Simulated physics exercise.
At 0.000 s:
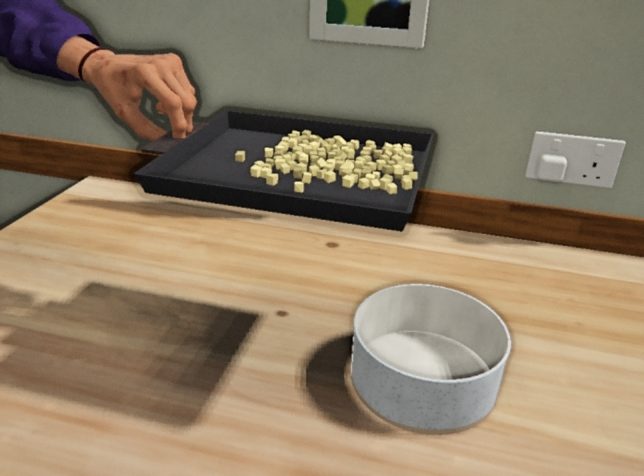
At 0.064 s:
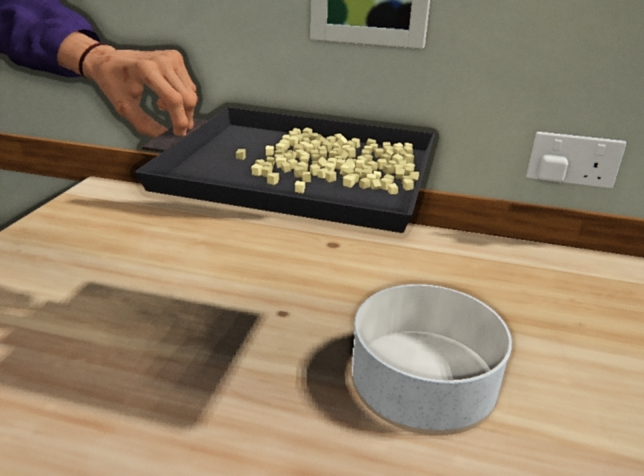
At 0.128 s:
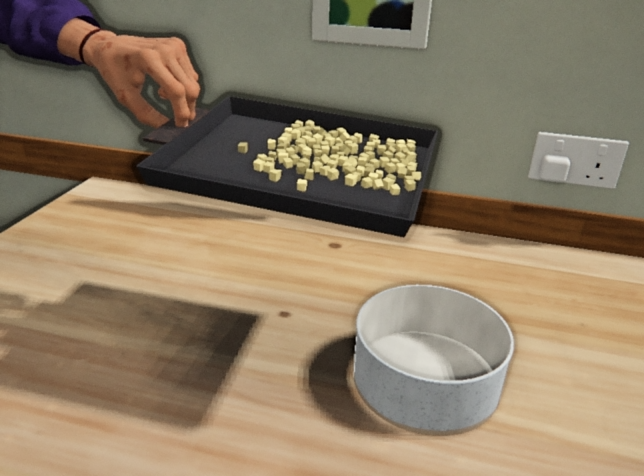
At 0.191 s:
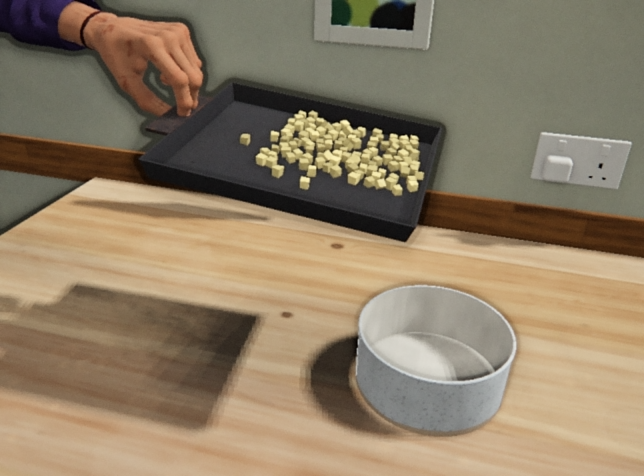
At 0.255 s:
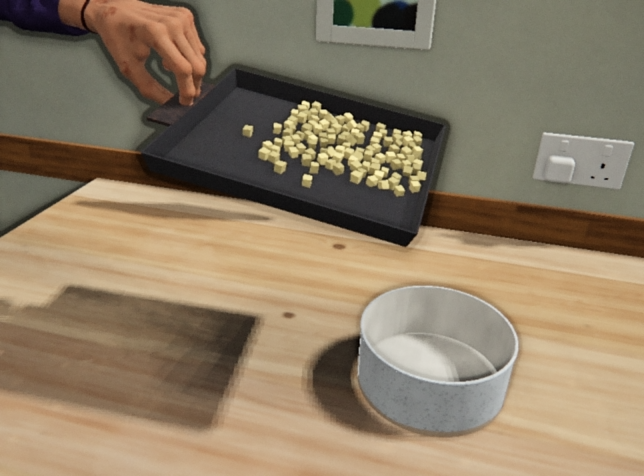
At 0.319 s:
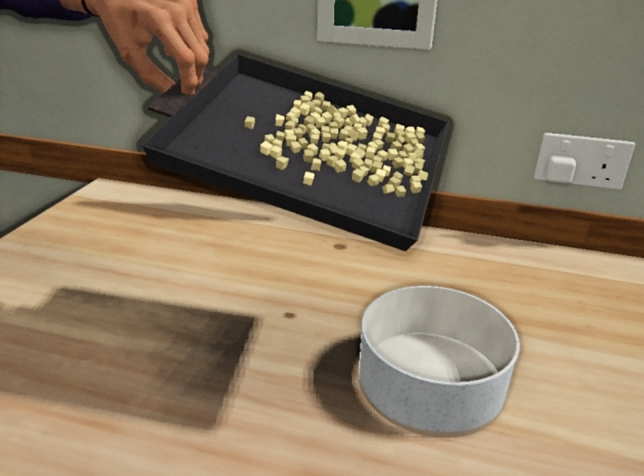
A hand in a purple sleeve gripped the left end of a dark tray of pale potato cubes and raised it, slanting the tray down to the right behind a grey pot on the wooden table.
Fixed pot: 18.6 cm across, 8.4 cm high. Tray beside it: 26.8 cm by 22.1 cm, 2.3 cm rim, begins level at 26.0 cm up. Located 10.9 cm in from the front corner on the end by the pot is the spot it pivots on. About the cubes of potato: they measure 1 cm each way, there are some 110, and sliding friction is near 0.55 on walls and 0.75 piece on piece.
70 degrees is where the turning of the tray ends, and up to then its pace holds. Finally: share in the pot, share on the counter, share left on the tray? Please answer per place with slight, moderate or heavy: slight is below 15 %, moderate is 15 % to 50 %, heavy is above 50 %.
Per place: Pot slight, counter moderate, tray heavy.
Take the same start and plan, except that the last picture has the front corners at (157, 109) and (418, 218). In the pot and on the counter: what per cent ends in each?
Pot: 10, counter: 5.
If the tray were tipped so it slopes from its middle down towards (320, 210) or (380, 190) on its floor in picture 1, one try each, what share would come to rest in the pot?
Near 0 and 10 percent, in that order.
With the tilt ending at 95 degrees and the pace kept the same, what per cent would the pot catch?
I'd say close to 30 percent.
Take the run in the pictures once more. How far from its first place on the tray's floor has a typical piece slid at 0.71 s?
Around 4 centimetres.
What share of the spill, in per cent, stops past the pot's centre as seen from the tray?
That comes to roughly 70 percent.
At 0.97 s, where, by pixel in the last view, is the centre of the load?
Estimated centre of load: Around (394, 215).
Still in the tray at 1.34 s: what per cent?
It's roughly 70 percent.
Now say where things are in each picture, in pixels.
Tray tilt 0 degrees, front corners at (143, 172) and (405, 209); middle of the pieces at (337, 161); pot at (431, 327), in the first frame.
Tray tilt 1 degrees, front corners at (144, 170) and (406, 211); middle of the pieces at (338, 160), in the second frame.
Tray tilt 4 degrees, front corners at (145, 165) and (408, 216), lowest corner right front; middle of the pieces at (340, 156), in the third frame.
Tray tilt 9 degrees, front corners at (147, 158) and (410, 222), lowest corner right front; middle of the pieces at (343, 151), in the fourth frame.
Tray tilt 13 degrees, front corners at (149, 151) and (412, 228), lowest corner right front; middle of the pieces at (346, 147), in the fifth frame.
Tray tilt 17 degrees, front corners at (151, 144) and (412, 234), lowest corner right front; middle of the pieces at (348, 142); pot at (439, 329). Its pace works out near 65 degrees a second, in the sixth frame.
After 0.71 s, tilt 43 degrees; the tray holds 100 %, the pot 0 %.
After 0.97 s, tilt 60 degrees; the tray holds 95 %, the pot 0 %.
Then, at 1.34 s, tilt 70 degrees; the tray holds 70 %, the pot 5 %.
At rest (2.4 s), pot 5 %, counter 25 %, tray 70 %.
